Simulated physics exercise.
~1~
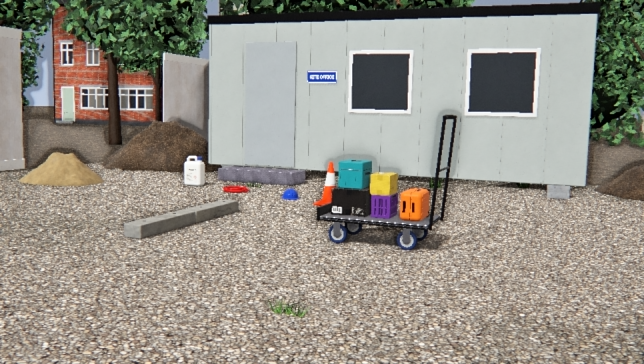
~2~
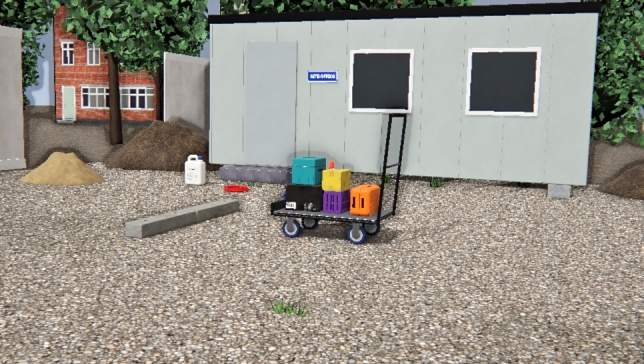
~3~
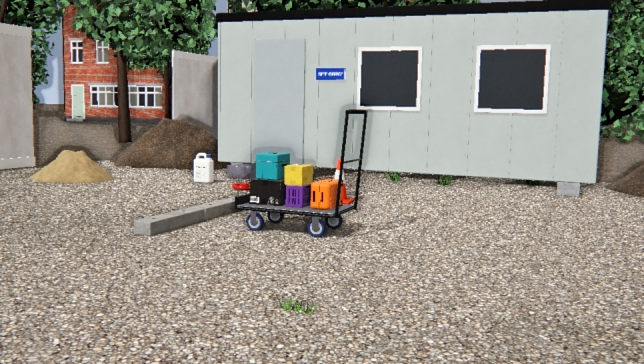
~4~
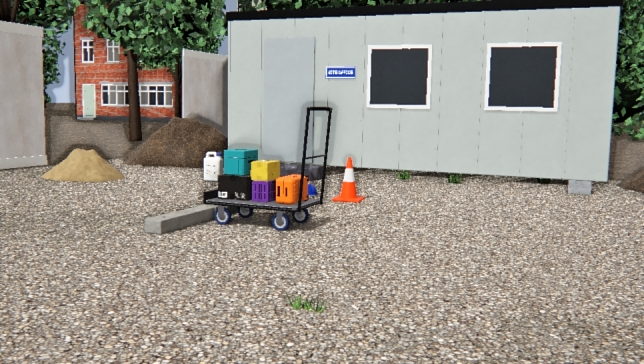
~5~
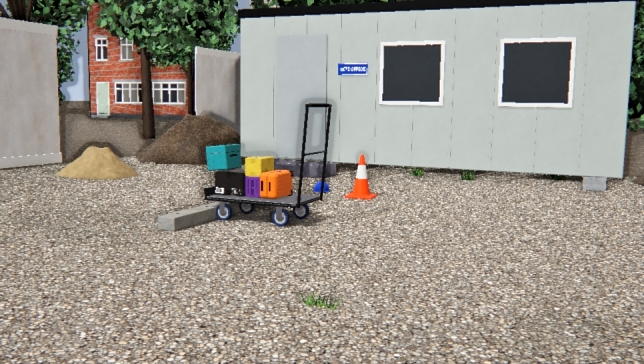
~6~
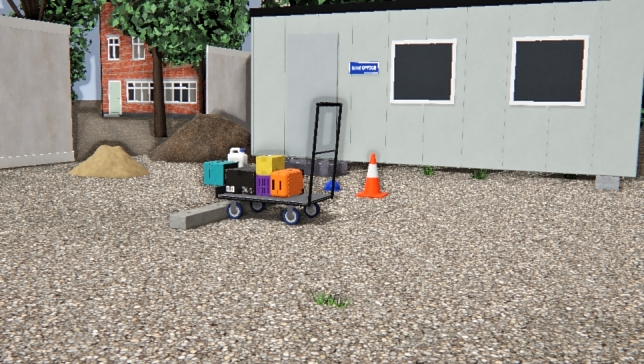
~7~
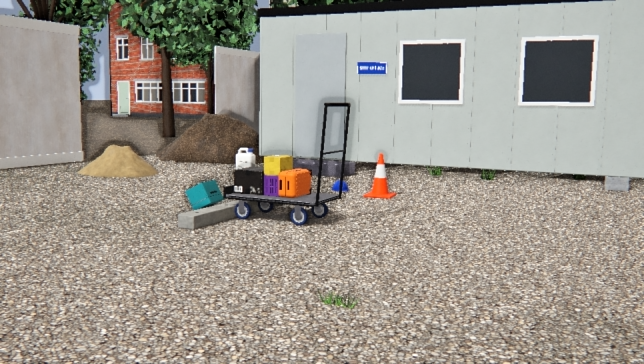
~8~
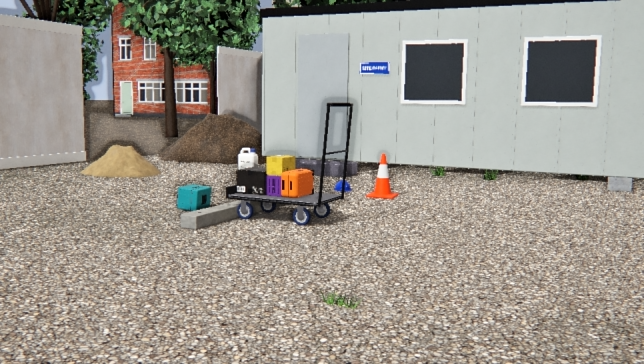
A flat cart stacked with boxes rolled left across the gravel and stopped against a low concrete beam, and the teal toolbox on top slid forward, tumbled over the front edge and ended up on the ground while the other boxes stayed aboard.
